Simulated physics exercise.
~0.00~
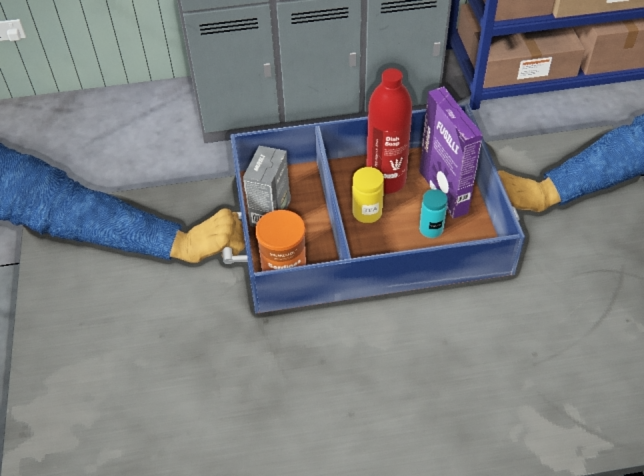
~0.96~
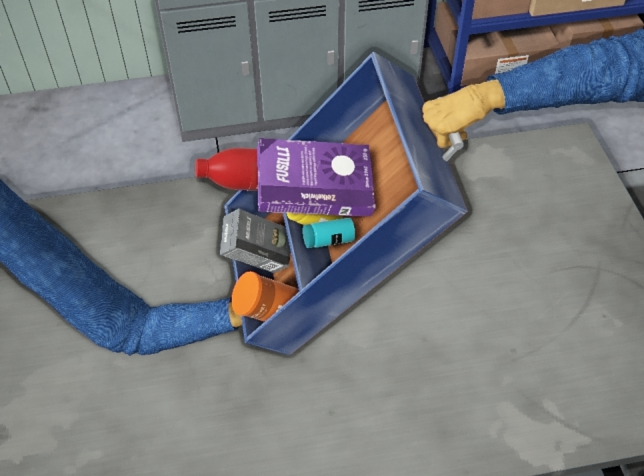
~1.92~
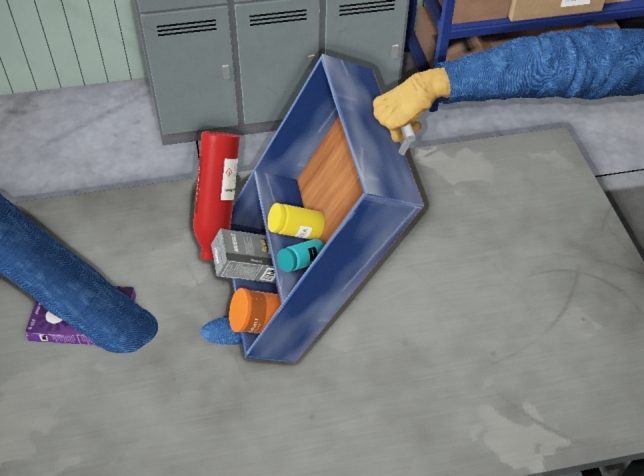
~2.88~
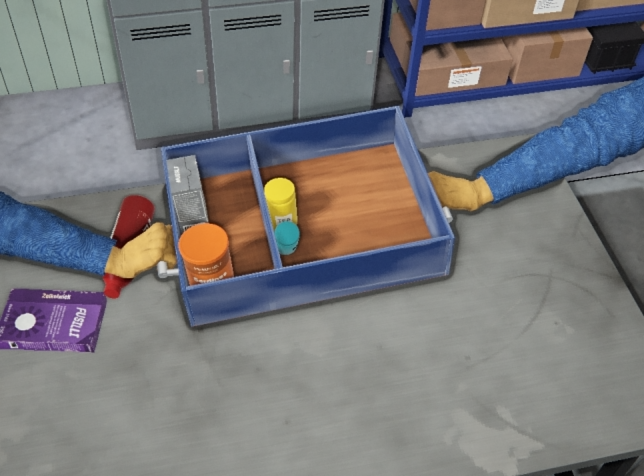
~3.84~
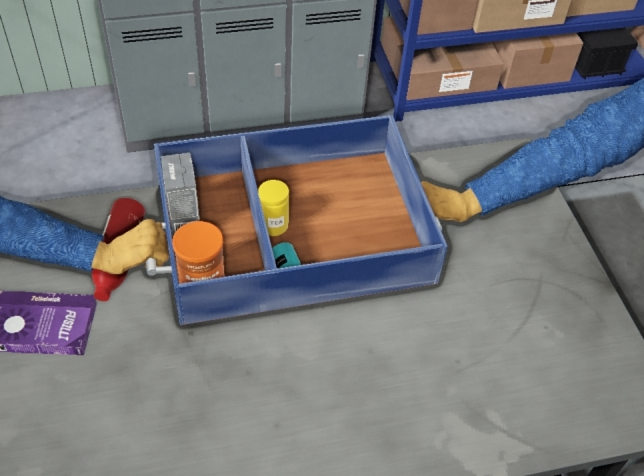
We see two gloved hands tip a divided blue crate steeply down to the left, and the purple packet and red bottle come out onto the grey surface; the hands level it again, leaving the turquoise shaker lying inside while the orange tin, grey packet and yellow jar stand.
